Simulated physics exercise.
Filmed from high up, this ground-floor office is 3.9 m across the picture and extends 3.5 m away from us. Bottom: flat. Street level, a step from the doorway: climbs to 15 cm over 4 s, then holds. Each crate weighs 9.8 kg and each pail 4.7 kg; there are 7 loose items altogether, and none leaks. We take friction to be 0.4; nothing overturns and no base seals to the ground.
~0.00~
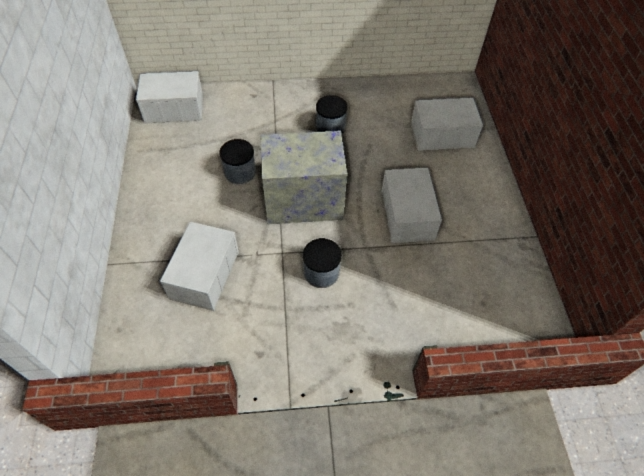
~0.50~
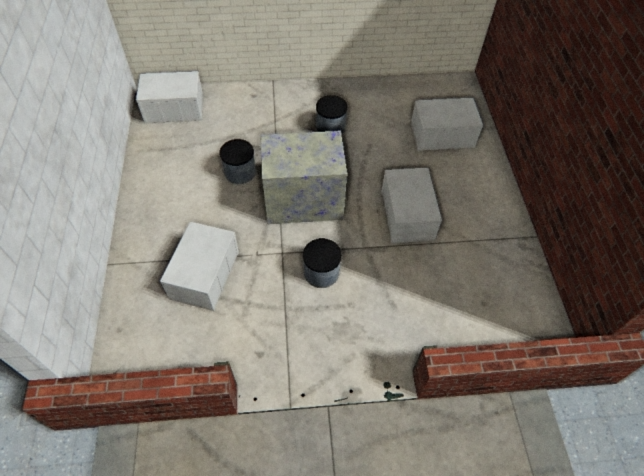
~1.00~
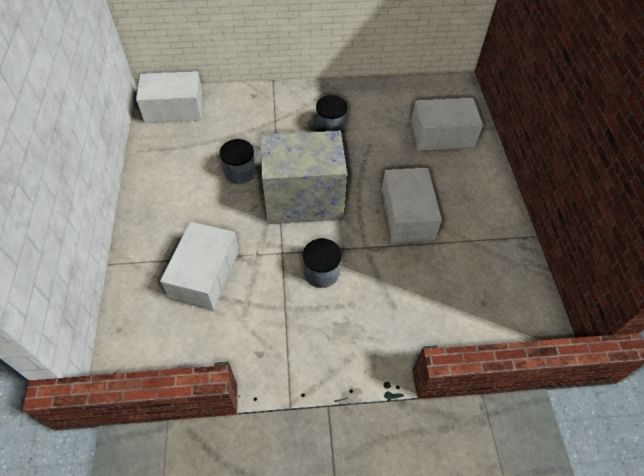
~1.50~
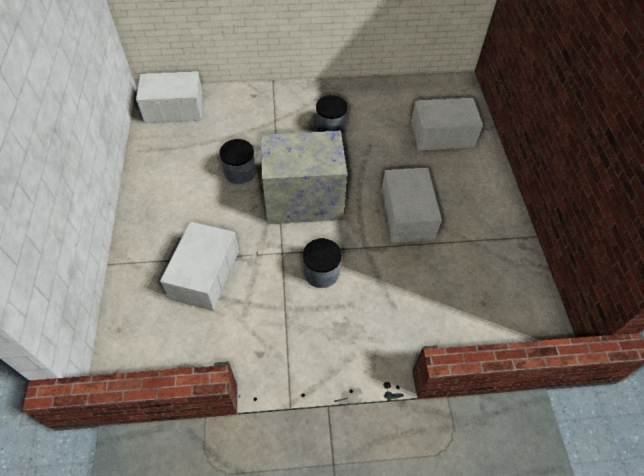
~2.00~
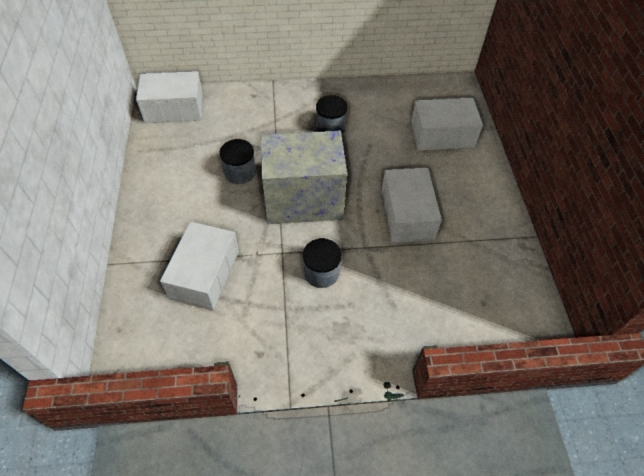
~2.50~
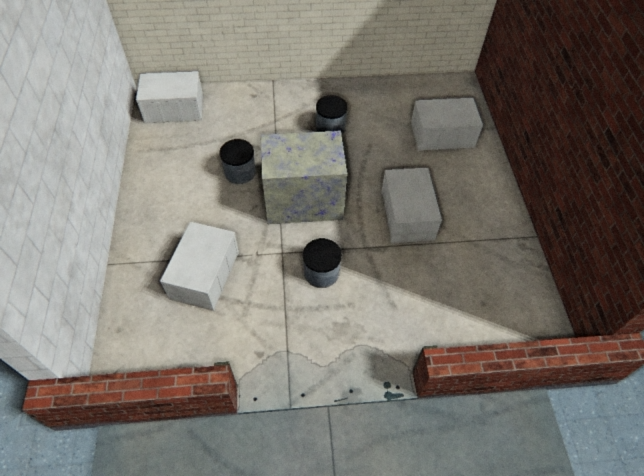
Water spreads over the ground outside and just enters the doorway while the objects inside stay still.
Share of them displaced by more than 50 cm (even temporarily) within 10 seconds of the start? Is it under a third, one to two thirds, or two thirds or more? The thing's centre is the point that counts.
Watching this, the moved portion will reach or pass two thirds.
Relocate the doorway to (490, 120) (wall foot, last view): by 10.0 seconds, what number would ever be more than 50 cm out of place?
That gives 5 of them.
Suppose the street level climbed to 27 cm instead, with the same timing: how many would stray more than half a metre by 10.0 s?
Result: 7.
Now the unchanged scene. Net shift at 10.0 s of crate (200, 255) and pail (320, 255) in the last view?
In that order: 60 cm, 200 cm.
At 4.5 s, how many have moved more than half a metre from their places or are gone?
0.
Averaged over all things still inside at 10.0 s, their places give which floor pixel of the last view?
The centre sits near (326, 141).
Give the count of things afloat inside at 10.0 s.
At that time the total is 5.
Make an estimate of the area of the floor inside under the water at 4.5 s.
Some 3.5 m2 of it.
After 3.5 s 0 of 7 are over 50 cm from their spots; 0 afloat.
After 4.5 s 0 of 7 are over 50 cm from their spots; 0 afloat.
After 7.0 s 3 of 7 are over 50 cm from their spots; 1 afloat.
After 10.0 s 5 of 7 are over 50 cm from their spots, and 5 have been at some point; 5 afloat.
